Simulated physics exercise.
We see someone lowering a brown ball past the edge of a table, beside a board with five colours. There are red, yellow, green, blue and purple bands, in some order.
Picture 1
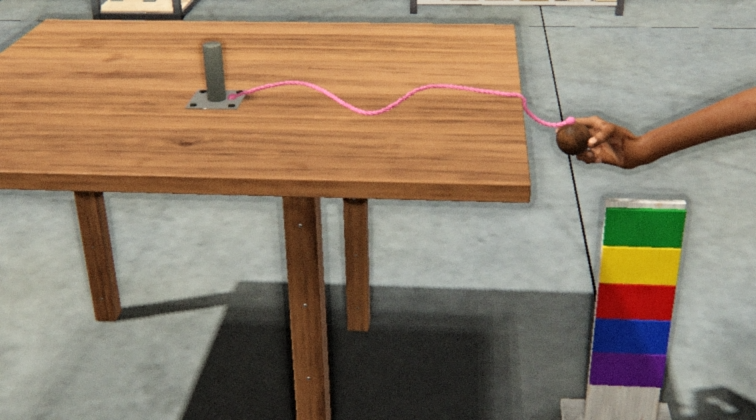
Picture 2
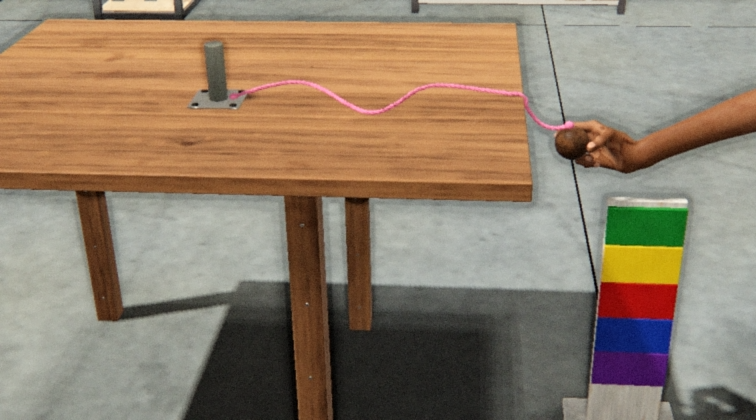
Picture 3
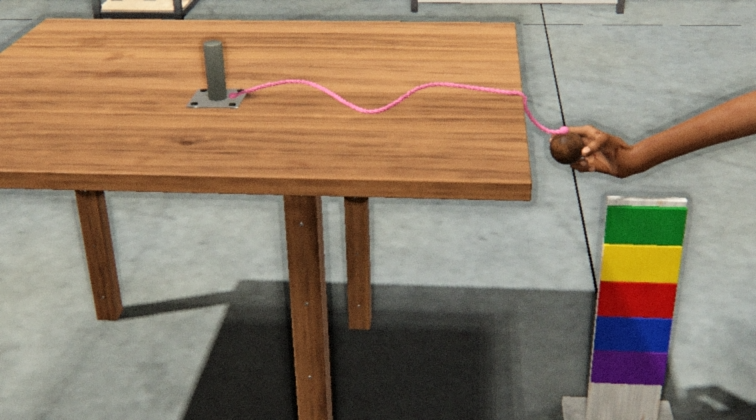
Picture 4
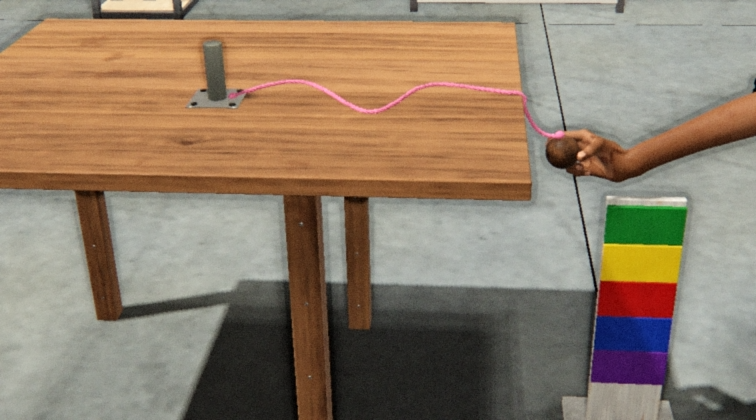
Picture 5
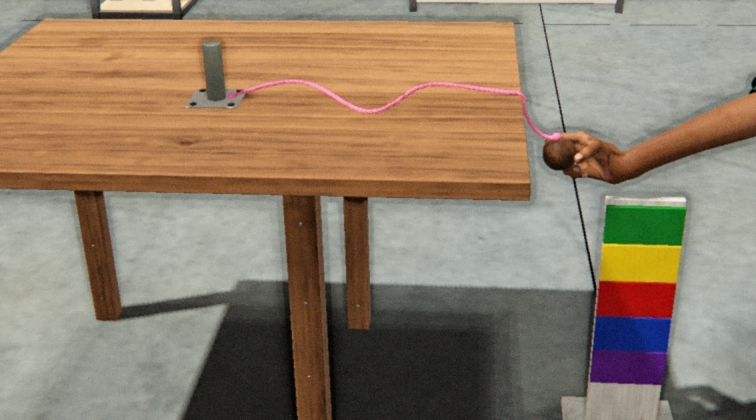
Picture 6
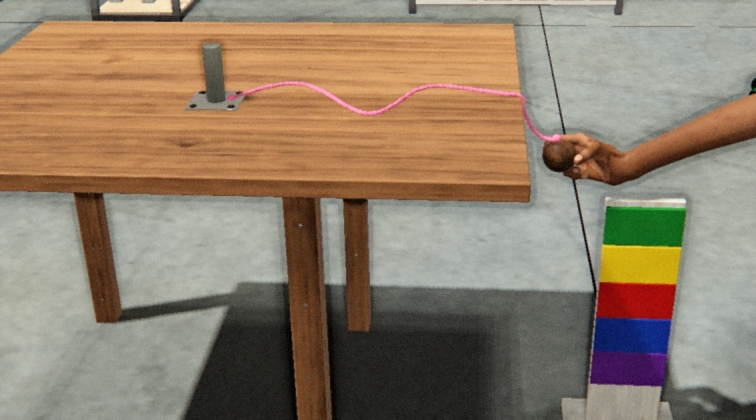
A hand lowers a brown ball tied to a pink shoelace slightly beside a wooden table.
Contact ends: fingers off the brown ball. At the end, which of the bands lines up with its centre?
The band that lines up is yellow.
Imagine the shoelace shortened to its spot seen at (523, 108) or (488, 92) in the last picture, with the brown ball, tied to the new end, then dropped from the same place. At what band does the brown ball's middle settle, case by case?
In order, the results are green and above them all.
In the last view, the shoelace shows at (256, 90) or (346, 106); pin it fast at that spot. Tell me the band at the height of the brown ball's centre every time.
In order: Yellow; green.
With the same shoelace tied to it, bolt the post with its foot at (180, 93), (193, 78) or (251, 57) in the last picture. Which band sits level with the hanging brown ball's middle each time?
The first case gives green, the second green and the third yellow.
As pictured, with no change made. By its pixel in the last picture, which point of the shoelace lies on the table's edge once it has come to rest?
About (427, 87).
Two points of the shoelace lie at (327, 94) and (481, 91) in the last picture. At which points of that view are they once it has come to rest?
(358, 99) and (522, 159), approximately.
Early on, ball near (506, 268); level with yellow.
Midway, ball near (530, 266); level with yellow.
Finally, ball near (519, 267); level with yellow. At yellow.
